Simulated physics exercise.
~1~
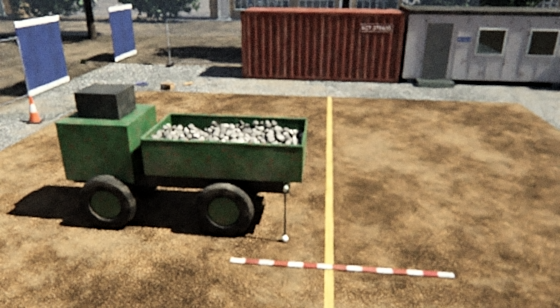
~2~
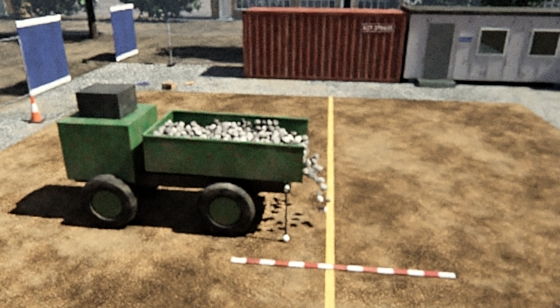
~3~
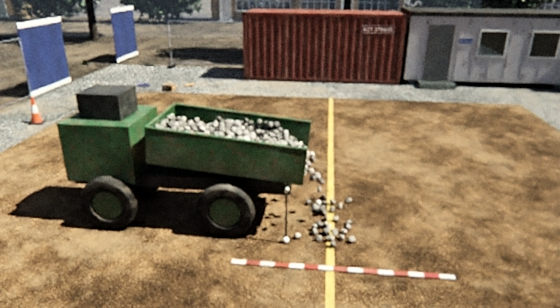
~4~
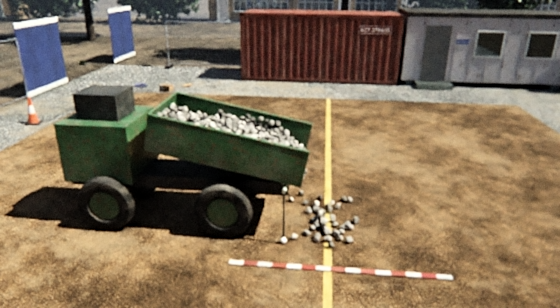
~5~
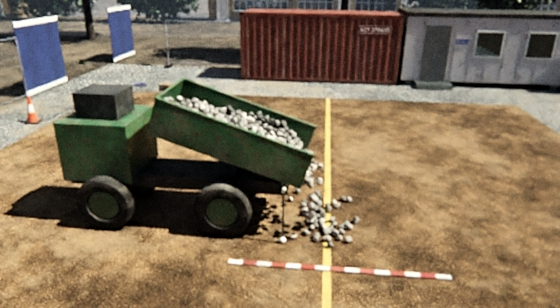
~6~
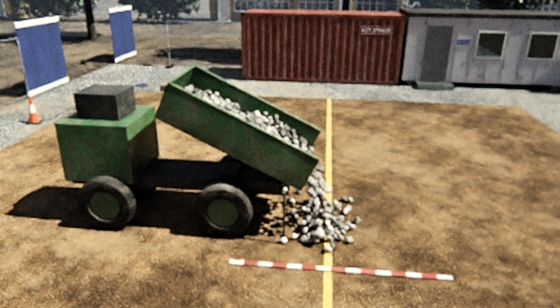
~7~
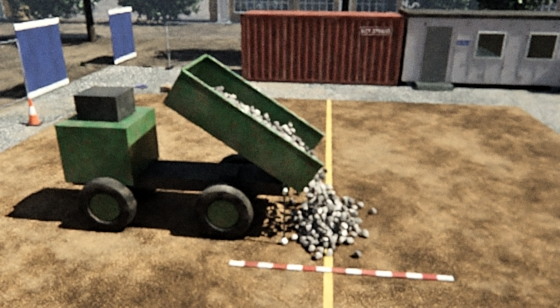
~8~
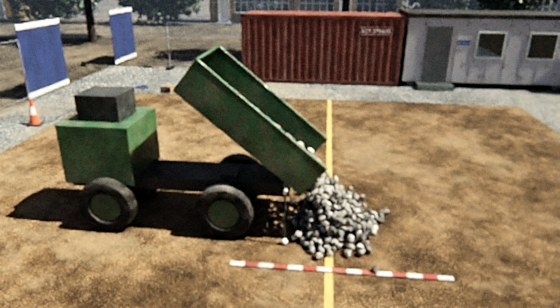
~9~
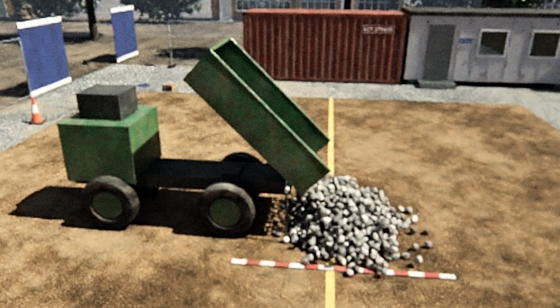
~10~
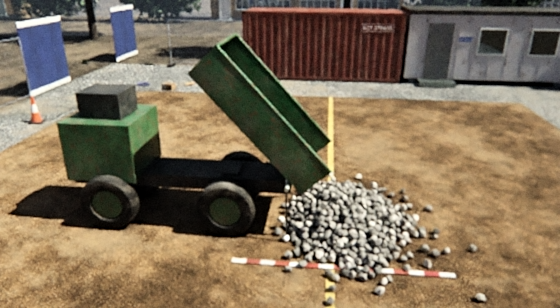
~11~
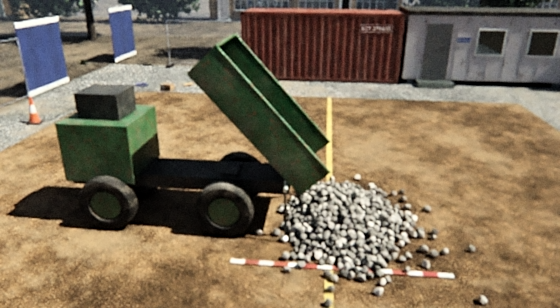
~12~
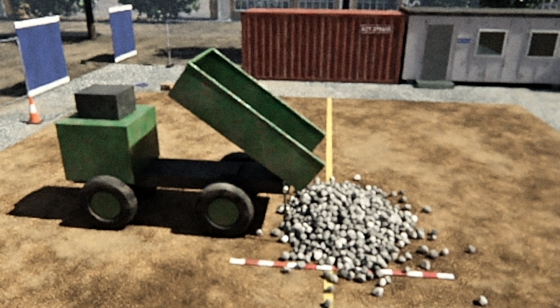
At the start, a green tipping truck loaded with pale grey stones stands on bare brown ground, its rear near a yellow line and a red and white striped staff. A few stones spill from the open back end as the bed begins to tilt. The bed rises steadily, and the trickle becomes a thick flow that builds a heap across the line. With the bed steeply raised and emptied, the pile spreads right and covers part of the staff. Finally, the bed starts to lower, leaving the heap still, mostly beyond the line.
